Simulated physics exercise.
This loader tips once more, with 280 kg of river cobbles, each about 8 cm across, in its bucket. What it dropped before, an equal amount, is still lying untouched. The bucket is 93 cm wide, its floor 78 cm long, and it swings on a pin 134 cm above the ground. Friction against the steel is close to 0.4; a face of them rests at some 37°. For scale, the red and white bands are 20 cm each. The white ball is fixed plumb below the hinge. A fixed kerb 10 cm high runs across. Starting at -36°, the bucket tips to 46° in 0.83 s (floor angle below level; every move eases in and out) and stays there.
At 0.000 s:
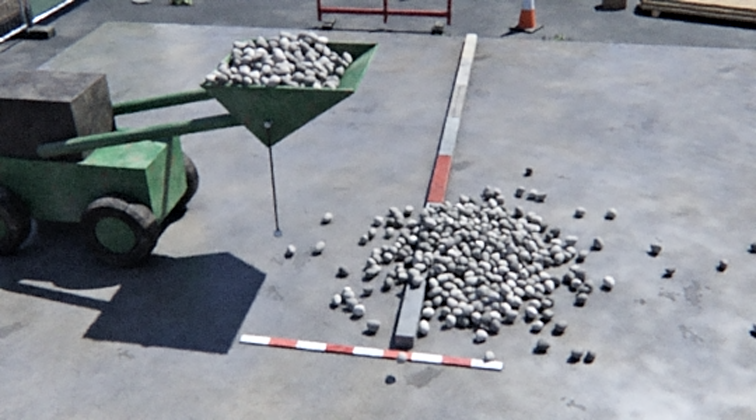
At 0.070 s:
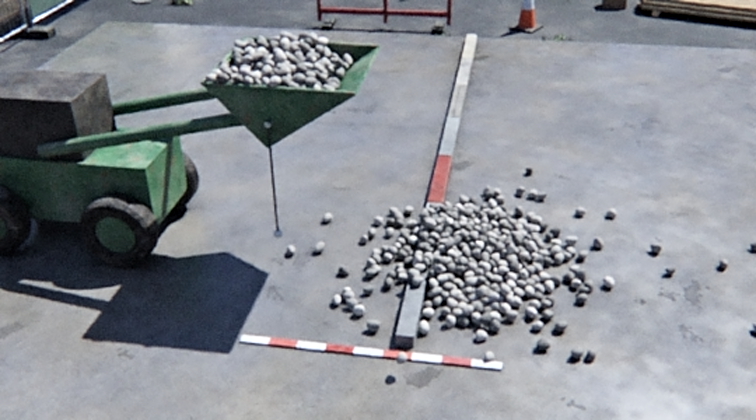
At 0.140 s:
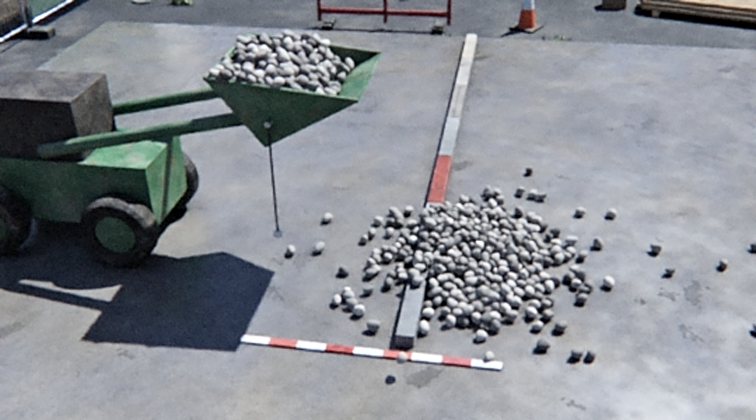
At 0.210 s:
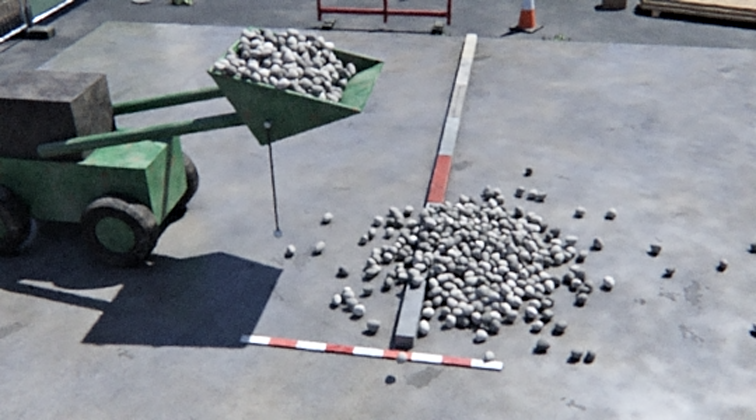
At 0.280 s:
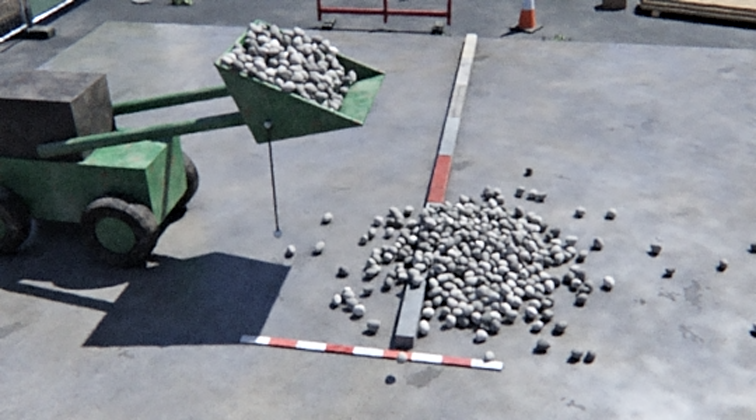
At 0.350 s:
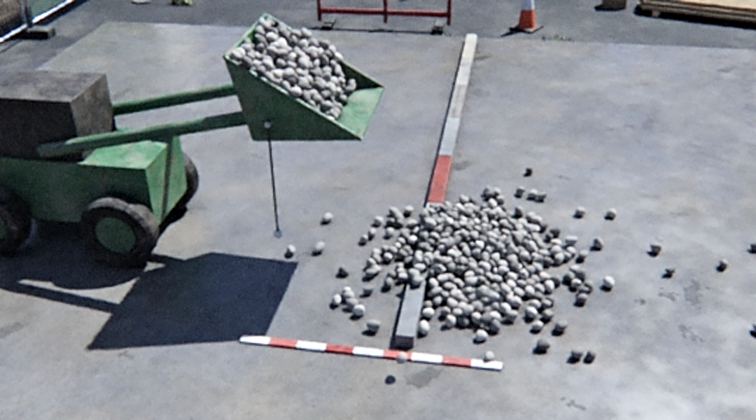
A green loader slowly tilts its raised bucket of grey stones forward beside a scattered pile.
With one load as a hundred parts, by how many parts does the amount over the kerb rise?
About 8 per cent.
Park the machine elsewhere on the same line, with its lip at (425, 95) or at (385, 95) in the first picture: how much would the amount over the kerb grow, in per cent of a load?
First some 80, then 35 per cent.
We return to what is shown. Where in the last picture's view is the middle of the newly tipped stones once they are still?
Near (387, 243).
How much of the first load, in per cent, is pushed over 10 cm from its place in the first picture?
About 5 per cent.
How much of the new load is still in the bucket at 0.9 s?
About 50 per cent.
After 0.6 s the floor is at 33°; in per cent of one load, 100 in the bucket, 16 on this side of the kerb, 85 over the kerb; the foremost stones are at (671, 260).
After 0.9 s the floor is at 46°; in per cent of one load, 48 in the bucket, 67 on this side of the kerb, 85 over the kerb; the foremost stones are at (671, 260).
After 1.3 s the floor is at 46°; in per cent of one load, 1 in the bucket, 111 on this side of the kerb, 88 over the kerb; the foremost stones are at (671, 260).
After 3.8 s the floor is at 46°; in per cent of one load, 0 in the bucket, 107 on this side of the kerb, 93 over the kerb; the foremost stones are at (671, 260). Net gain over the kerb, 8.
